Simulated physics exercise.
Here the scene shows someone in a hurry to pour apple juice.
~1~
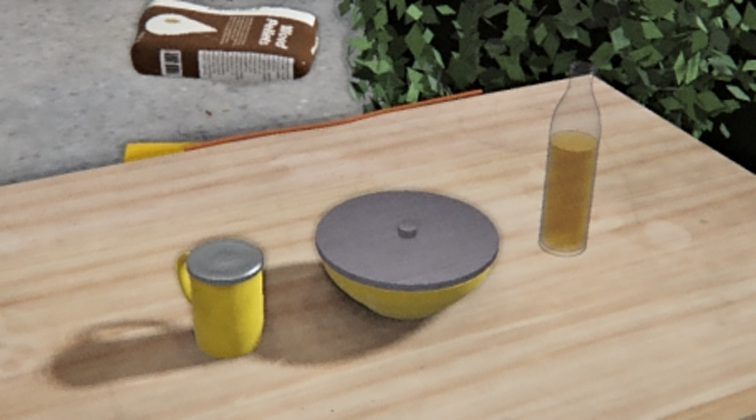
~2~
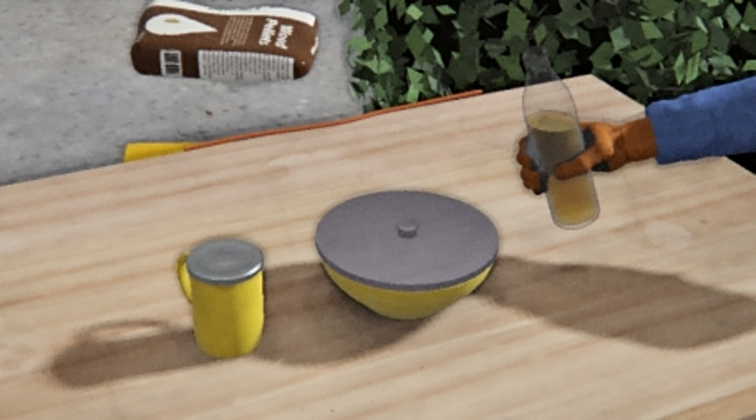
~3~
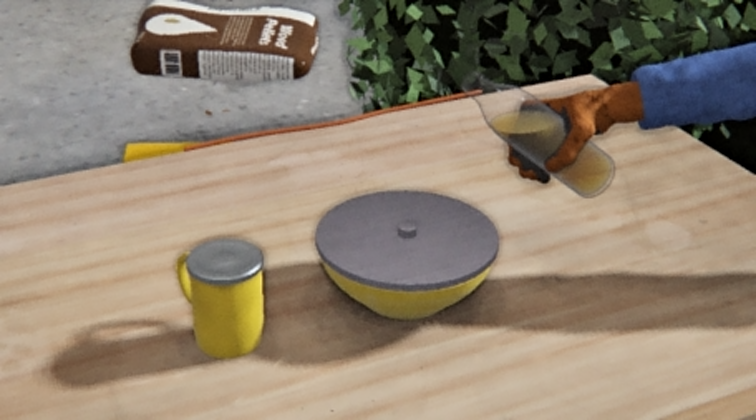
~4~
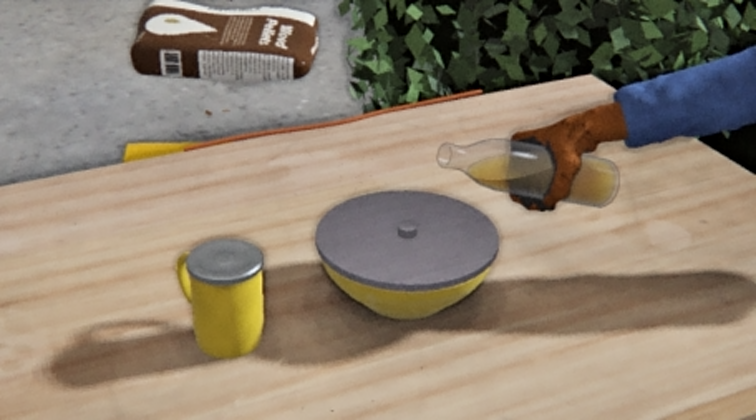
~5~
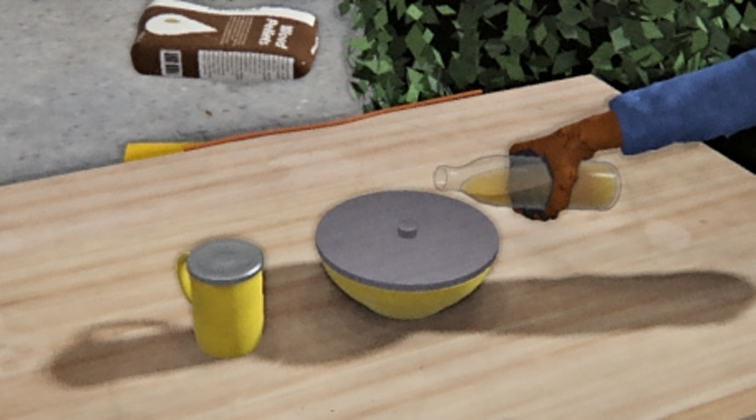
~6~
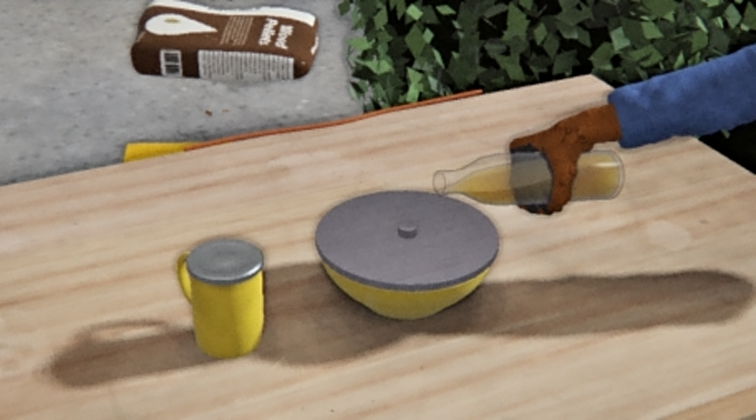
At first, a bottle partly full of amber liquid stands on a wooden table, right of a lidded yellow bowl and a lidded yellow mug. A brown-gloved hand in a blue sleeve lifts it and tilts it leftward, then holds it nearly level beside the still-covered bowl, with nothing pouring out.
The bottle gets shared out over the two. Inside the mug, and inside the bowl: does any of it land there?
As I see it, the mug turns it away; the bowl turns it away.
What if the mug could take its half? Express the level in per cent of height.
About 55 per cent.
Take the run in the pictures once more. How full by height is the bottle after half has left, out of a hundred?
About 30 %.
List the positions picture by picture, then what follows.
Before the pour; bottle (572, 156) about two thirds full; bowl (406, 271) with its lid on; mug (227, 306) with its lid on, in the first picture.
The bottle is on its way; bottle (556, 136) tipped 20° with all of its load; bowl (406, 271) with its lid on, in the second picture.
Tilting; bottle (534, 130) tipped 50° with all of its load; mug (227, 306) with its lid on, in the third picture.
No stream yet; bottle (525, 169) tipped 70° with all of its load; bowl (406, 271) with its lid on, in the fourth picture.
Still nothing leaves it; bottle (524, 183) tipped 75° with all of its load; mug (227, 306) with its lid on, in the fifth picture.
On the point of pouring; bottle (525, 179) tipped 80° with all of its load; bowl (406, 271) with its lid on; mug (227, 306) with its lid on, in the sixth picture.
A moment on, it hits the lid of the bowl and runs off.
Further on, it hits the lid of the mug and runs off.
When it is over, the bowl is empty, in a puddle; the mug is empty, in a puddle.
